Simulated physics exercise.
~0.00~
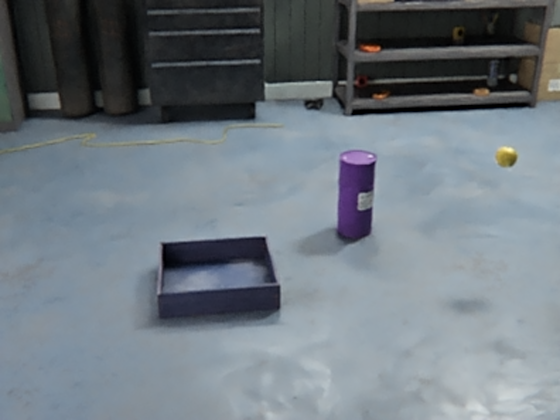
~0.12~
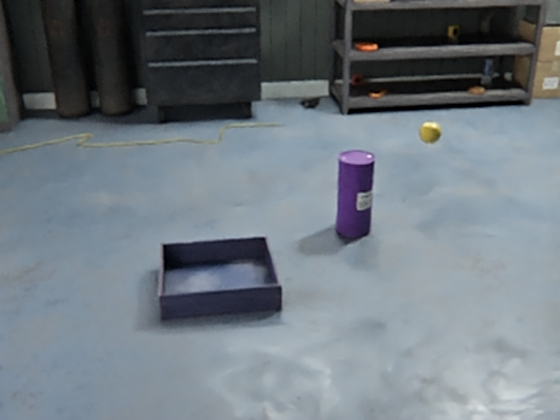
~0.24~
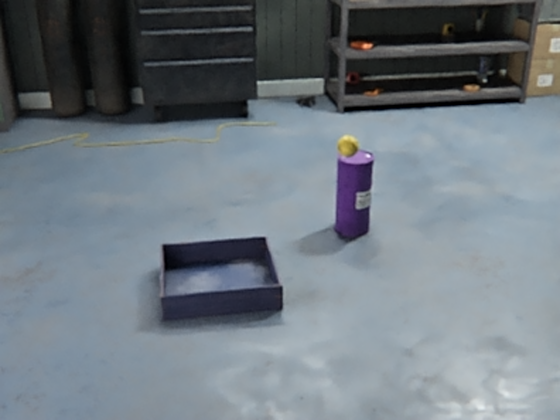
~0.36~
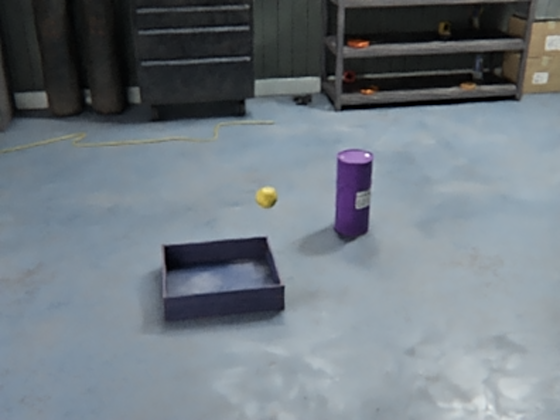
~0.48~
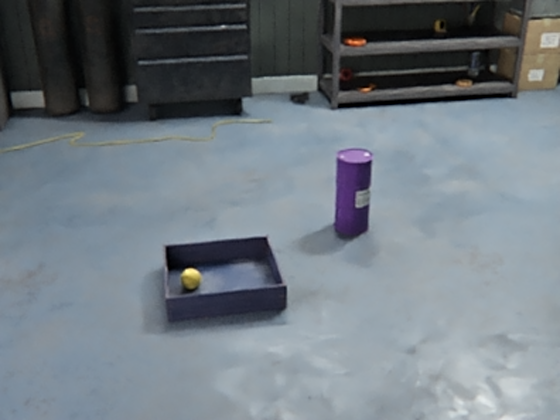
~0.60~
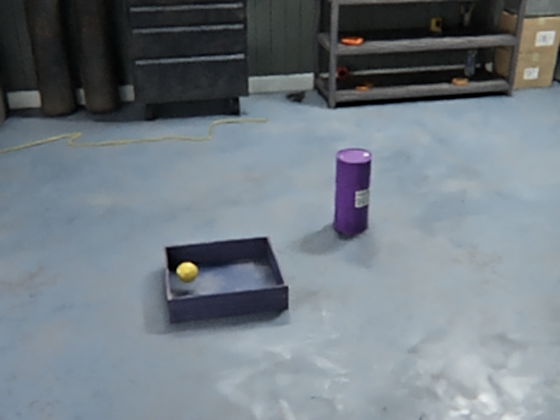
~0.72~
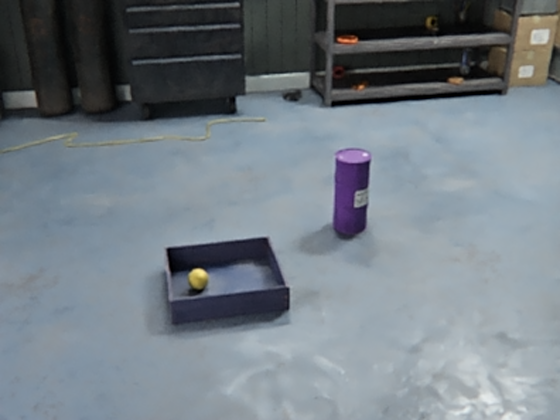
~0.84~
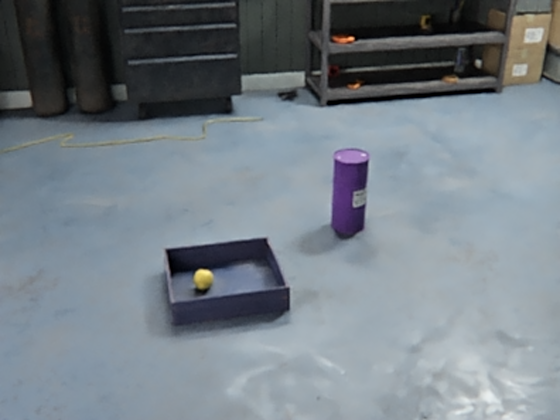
In this clip, a yellow apple flies leftward through the air past a standing purple canister and drops into an open, dark box on the floor, where it shifts slightly and ends up resting inside, while the canister stays upright in its place.
